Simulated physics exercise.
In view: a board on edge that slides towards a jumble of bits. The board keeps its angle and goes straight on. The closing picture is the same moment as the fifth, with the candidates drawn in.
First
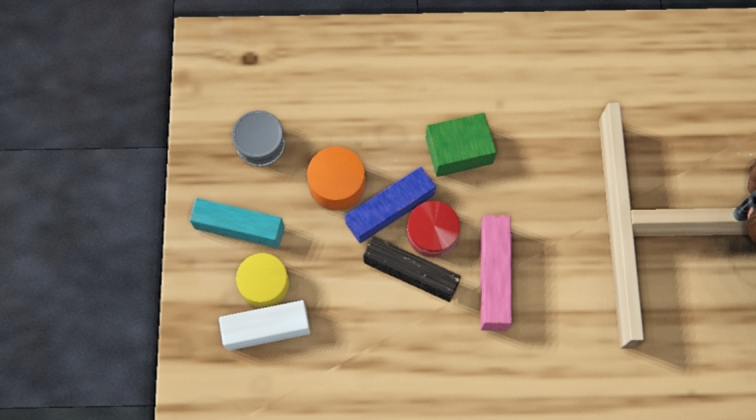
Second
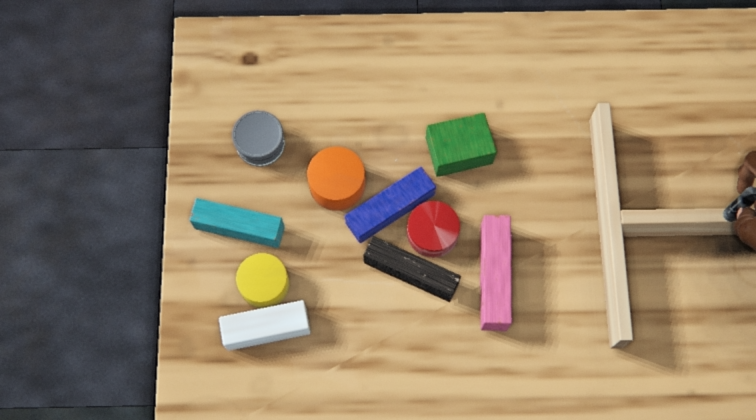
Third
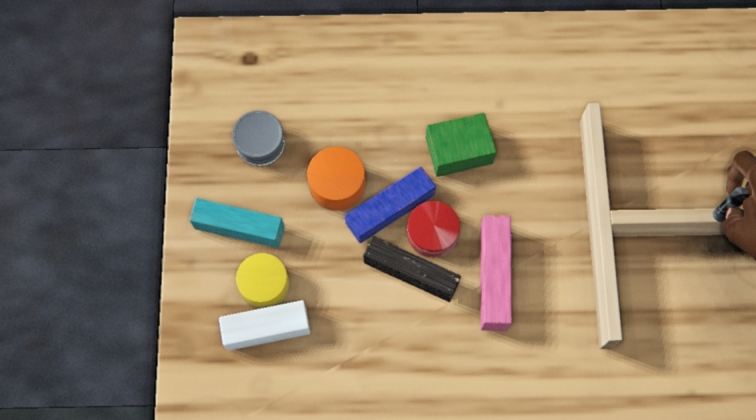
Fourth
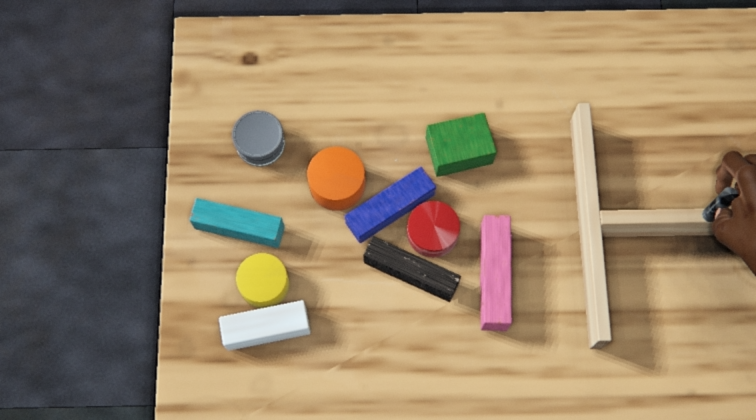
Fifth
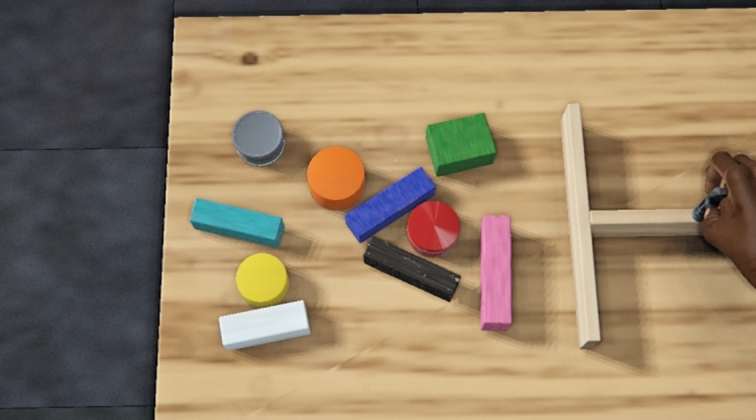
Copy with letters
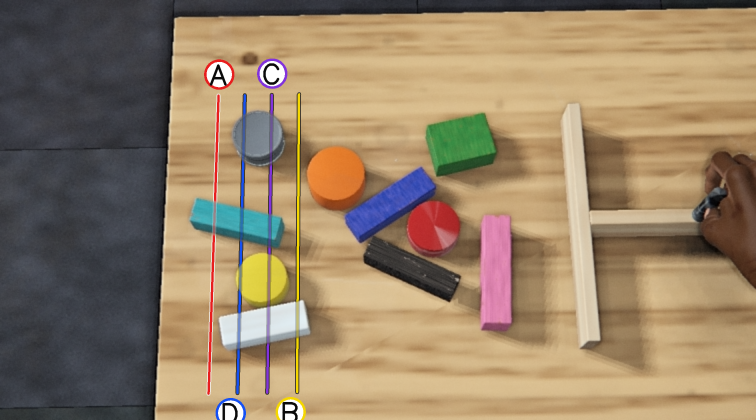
Wooden T-shaped board sliding slowly left across a table, pushed by a hand, while the scattered coloured blocks and discs stay still.
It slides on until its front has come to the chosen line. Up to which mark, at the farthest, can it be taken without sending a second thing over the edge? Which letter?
No farther than C.
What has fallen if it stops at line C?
The turquoise bar.
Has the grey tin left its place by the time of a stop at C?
Yes.
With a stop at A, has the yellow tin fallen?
Yes.
On the marked copy, A at (214, 238); B at (298, 236); C at (270, 237); D at (241, 237).
Taking C. A third of the way, board (471, 220); green block (428, 141); pink bar (451, 274).
Two thirds of the way, board (359, 221); turquoise bar (220, 224); yellow tin (241, 295).
When it is over, board (271, 223); turquoise bar over the edge; grey tin (185, 130); one fallen.
As for the rest, A drops seven; B is within the limit but short; D drops four.
